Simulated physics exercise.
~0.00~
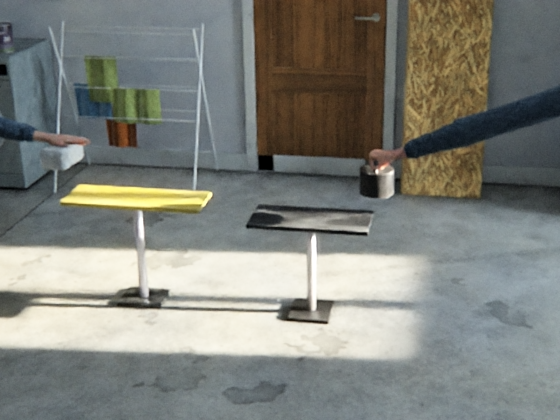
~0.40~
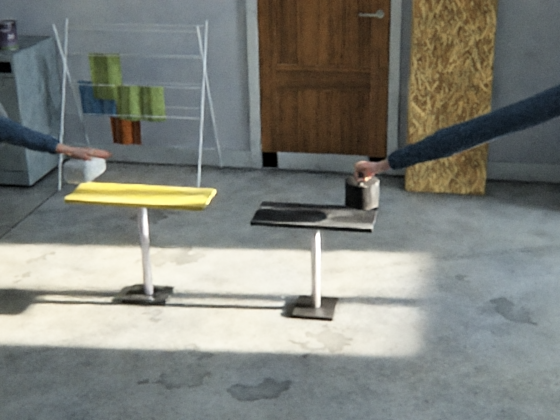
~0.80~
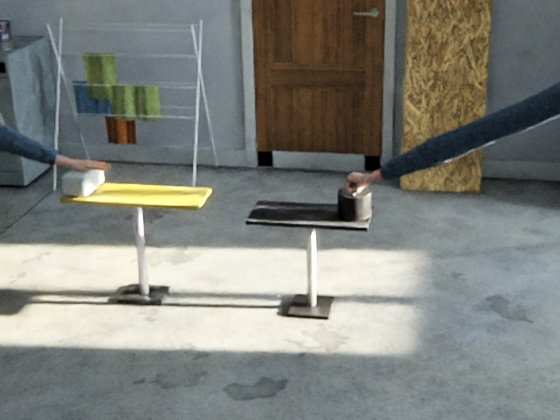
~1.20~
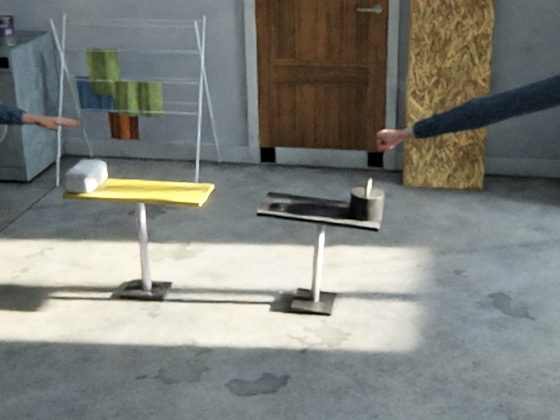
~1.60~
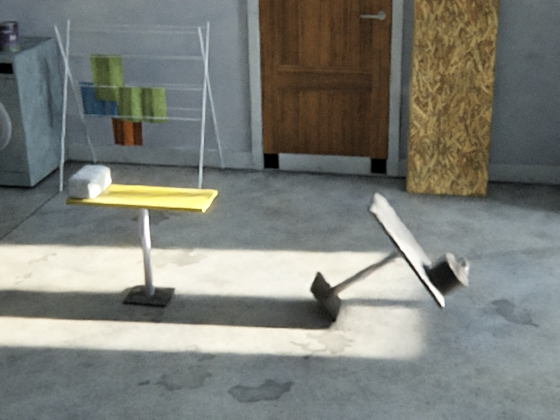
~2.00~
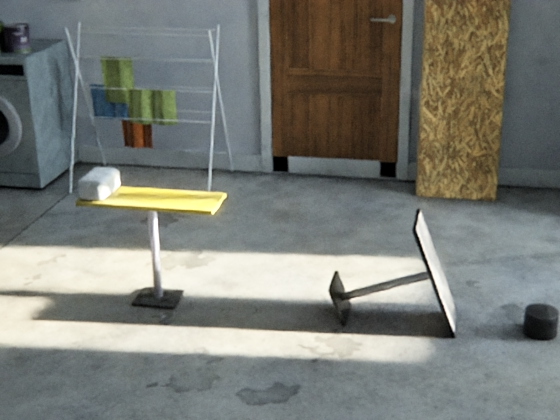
A black stand and a yellow side table, each on a single narrow post, stand on a sunlit concrete floor, seen from the front by a slightly swaying camera, with a wooden door and a drying rack behind. An arm from the left lowers a white cushion onto the left end of the yellow table, while one from the right sets a dark round object on the black stand's right end. Both hands let go and draw back. The black stand tips over to the right, and its load drops off onto the floor. It ends lying toppled with the dark object beyond it, while the yellow table stays upright, holding the cushion.
